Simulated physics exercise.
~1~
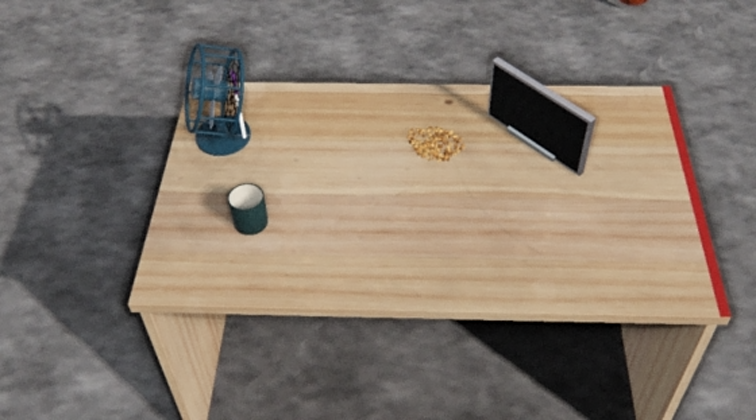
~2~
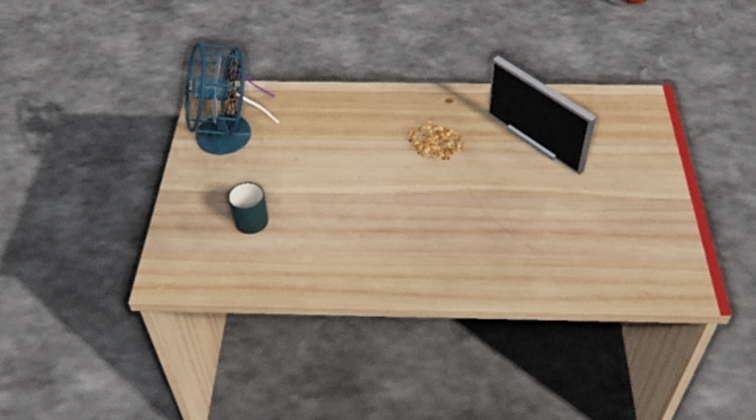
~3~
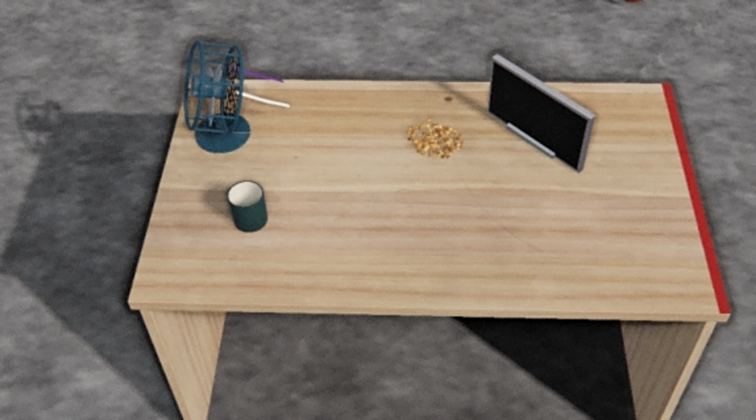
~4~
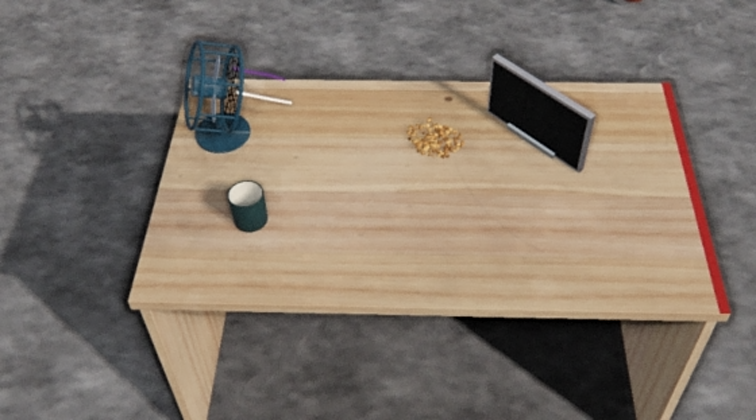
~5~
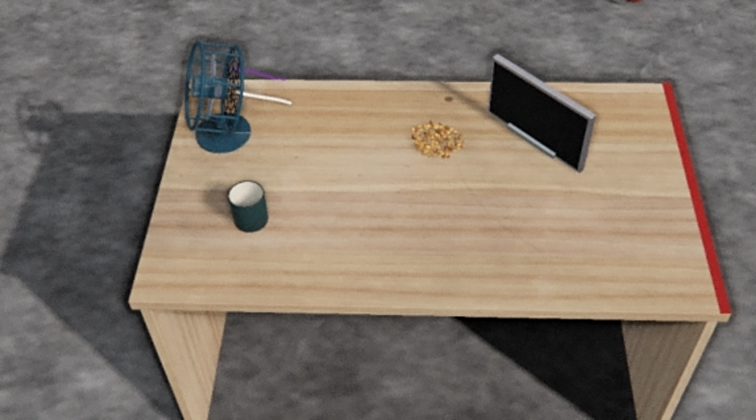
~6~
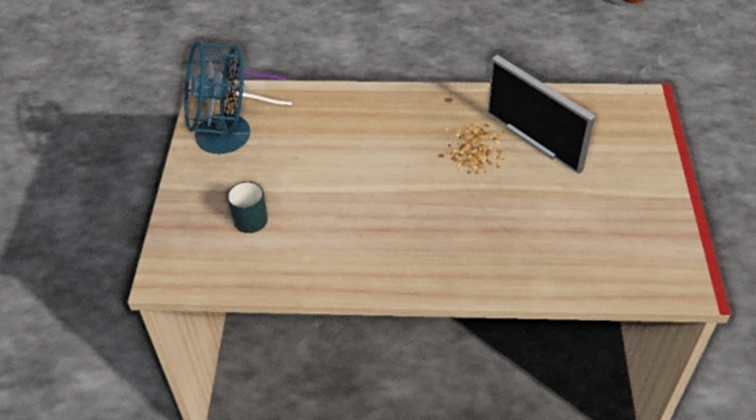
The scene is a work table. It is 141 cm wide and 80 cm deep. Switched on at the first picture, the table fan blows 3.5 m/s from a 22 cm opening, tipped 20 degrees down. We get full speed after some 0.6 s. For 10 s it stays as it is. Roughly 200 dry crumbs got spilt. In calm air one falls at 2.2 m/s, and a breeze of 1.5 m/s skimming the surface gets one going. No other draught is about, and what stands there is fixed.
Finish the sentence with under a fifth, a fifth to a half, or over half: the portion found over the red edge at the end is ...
The portion found there is over half.
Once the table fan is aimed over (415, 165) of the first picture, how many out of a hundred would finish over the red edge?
In that case some 70 per cent.
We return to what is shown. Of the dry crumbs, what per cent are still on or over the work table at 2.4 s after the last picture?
I'd put it near 5 per cent at that time.
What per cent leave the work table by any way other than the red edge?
The share is about 0 %.
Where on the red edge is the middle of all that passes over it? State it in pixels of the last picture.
I'd point to somewhere near (708, 227).
Then, 1.2 s after the last picture, 92 % are over the red edge; 86 % have settled or left.
Then, 2.4 s after the last picture, 94 % are over the red edge; 94 % have settled or left.
Then, 4.7 s after the last picture, 94 % are over the red edge; 94 % have settled or left.
Then, 9.2 s after the last picture, at the end, 95 % are over the red edge.
